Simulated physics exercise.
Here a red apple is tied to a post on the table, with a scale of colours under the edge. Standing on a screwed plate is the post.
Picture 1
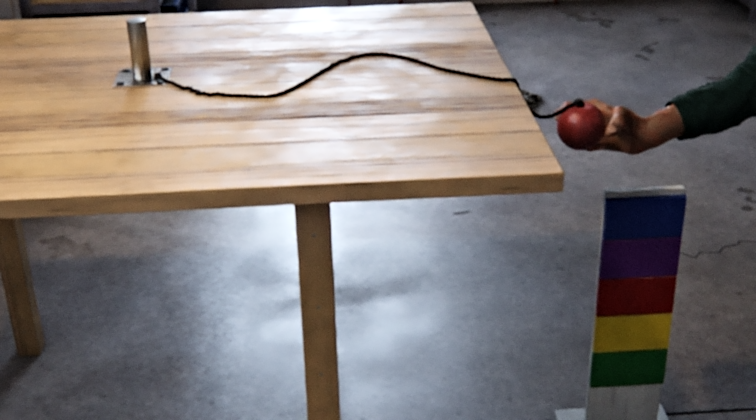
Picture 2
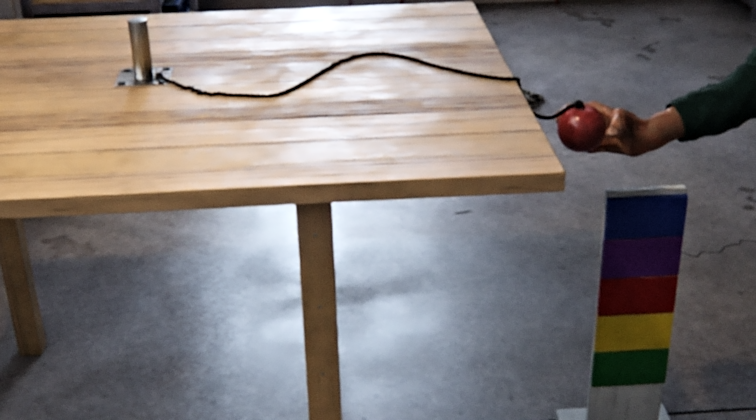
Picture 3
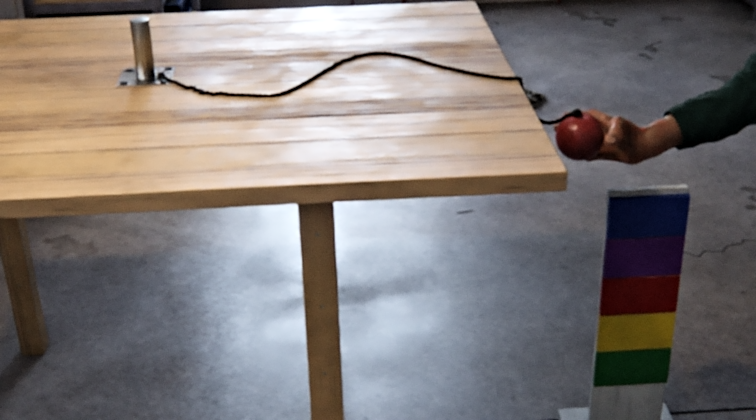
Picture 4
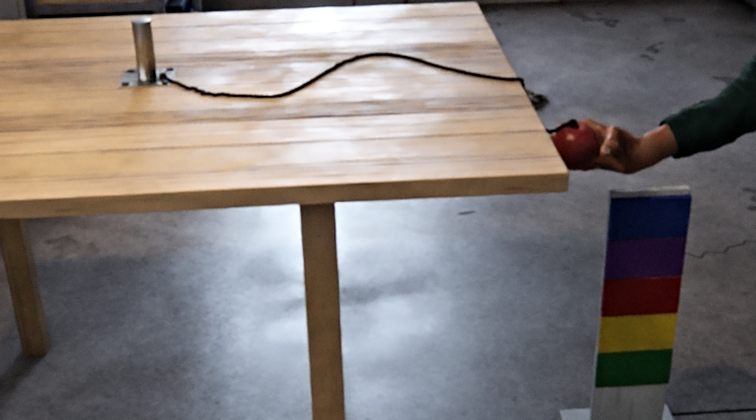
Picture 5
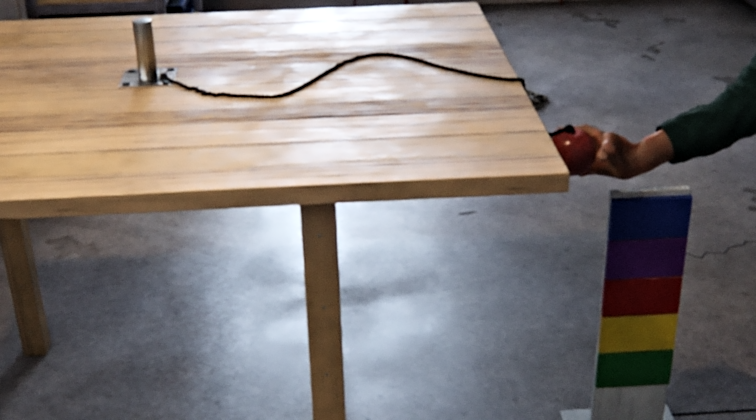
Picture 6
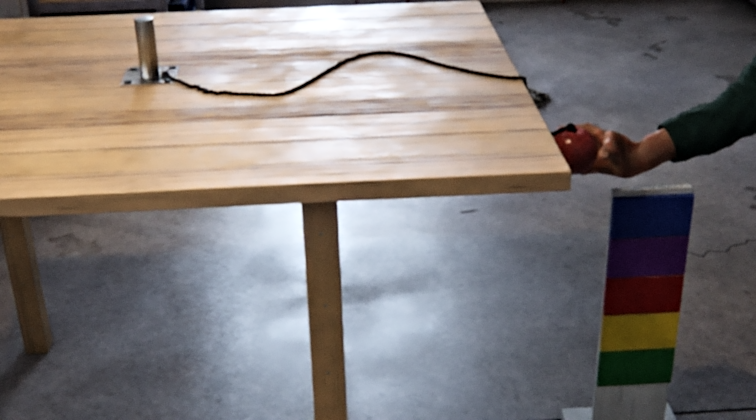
To begin with, a hand at the right holds a red apple just off the table's edge, tied by a dark cord to a metal post, above a scale of coloured bands. The hand lowers the apple slightly and shifts it a little left, while the cord on the tabletop barely moves.
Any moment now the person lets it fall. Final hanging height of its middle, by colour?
Red band.
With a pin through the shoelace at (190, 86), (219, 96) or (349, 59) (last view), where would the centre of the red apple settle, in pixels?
Pixel spots, one per try: About (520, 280), (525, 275), (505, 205).
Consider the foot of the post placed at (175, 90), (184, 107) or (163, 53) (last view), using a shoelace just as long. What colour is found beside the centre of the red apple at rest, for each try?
Yellow; yellow; red.
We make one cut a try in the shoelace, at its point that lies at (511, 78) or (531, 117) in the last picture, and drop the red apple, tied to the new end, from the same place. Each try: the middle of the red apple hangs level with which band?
Per try - 1: Blue; 2: Purple.
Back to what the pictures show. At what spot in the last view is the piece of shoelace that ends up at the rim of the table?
You'll find it somewhere around (415, 57).
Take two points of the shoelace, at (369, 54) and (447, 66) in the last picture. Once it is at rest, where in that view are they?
(468, 74) for the first, (520, 122) for the second.
A little later, apple near (558, 302); level with red.
Next, apple near (473, 277); level with red.
Later still, apple near (533, 289); level with red.
When it is over, apple near (516, 291); level with red. At red.
